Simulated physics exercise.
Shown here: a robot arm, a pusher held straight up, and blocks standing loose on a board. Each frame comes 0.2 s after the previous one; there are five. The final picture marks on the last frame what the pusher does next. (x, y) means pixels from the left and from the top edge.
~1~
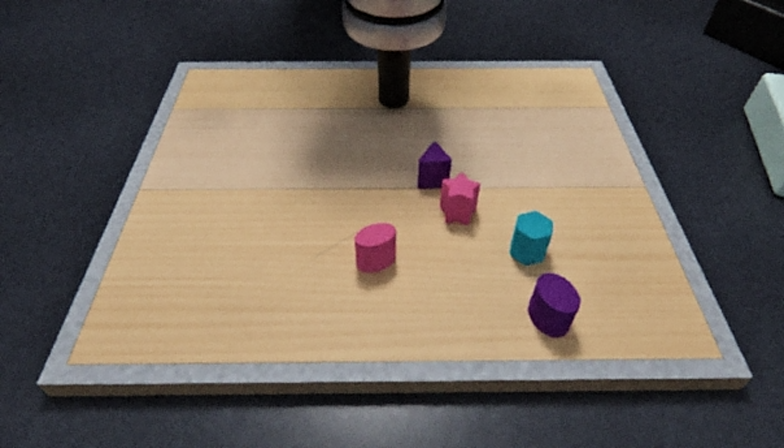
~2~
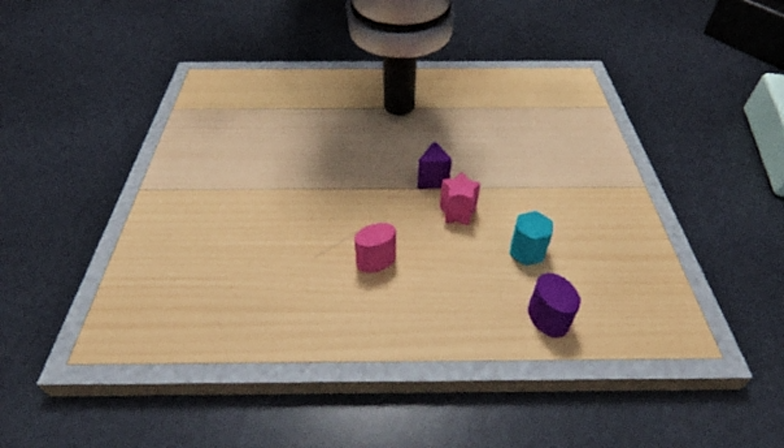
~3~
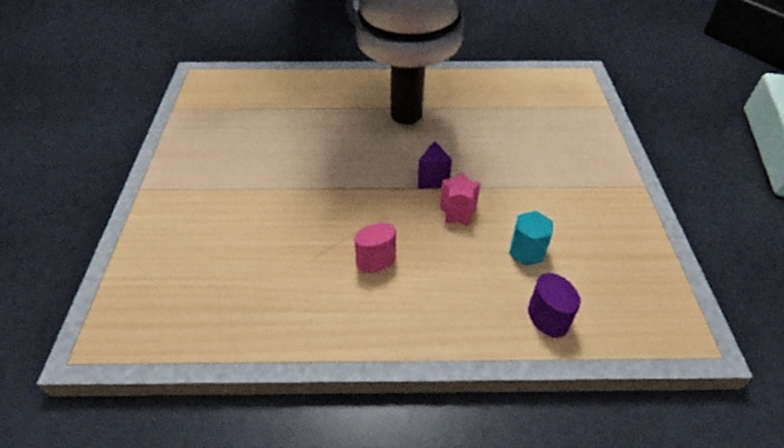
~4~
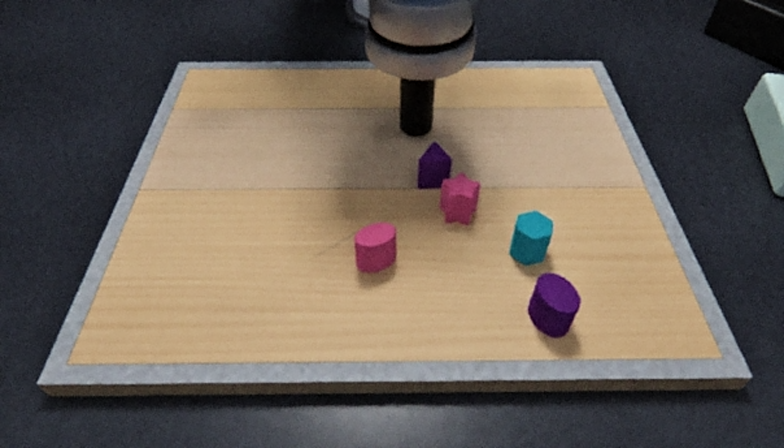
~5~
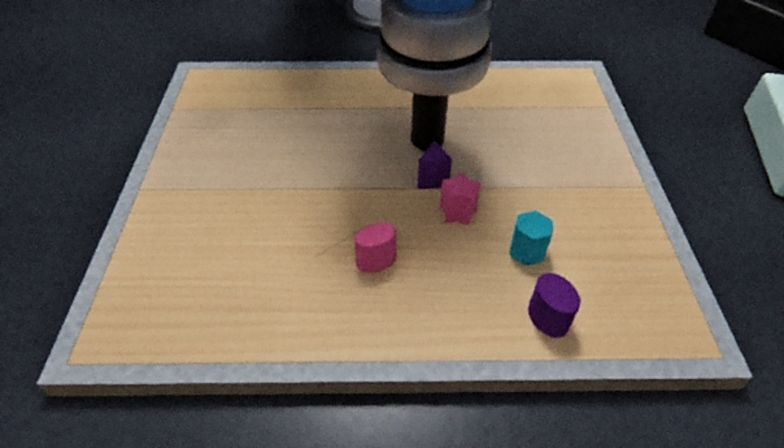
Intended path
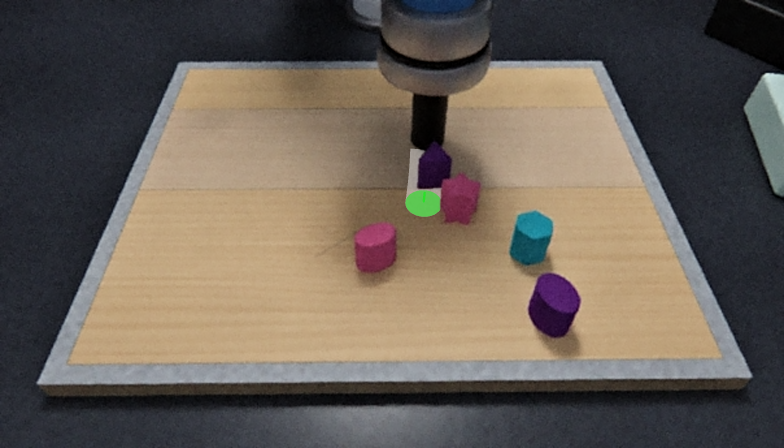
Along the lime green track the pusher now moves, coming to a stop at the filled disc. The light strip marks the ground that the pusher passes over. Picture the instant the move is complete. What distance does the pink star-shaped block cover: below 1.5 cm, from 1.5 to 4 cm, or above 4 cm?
Between 1.5 and 4 cm.
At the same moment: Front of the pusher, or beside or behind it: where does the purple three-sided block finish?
Most likely the purple three-sided block stays ahead.
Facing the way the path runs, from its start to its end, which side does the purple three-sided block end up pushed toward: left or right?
Leftward.
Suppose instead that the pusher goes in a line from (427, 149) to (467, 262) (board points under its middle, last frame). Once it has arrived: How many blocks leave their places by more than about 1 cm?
I'd say two blocks get shifted by more than about 1 cm.
Path on the board, from (427, 149) directly to (424, 203).
On the path given first. Halfway along, pusher at (427, 166); purple three-sided block at (438, 173).
At the end, pusher at (424, 194); pink elliptical block in place; purple three-sided block at (447, 200), turned 45° anticlockwise; pink star-shaped block at (479, 202), turned 40° anticlockwise.
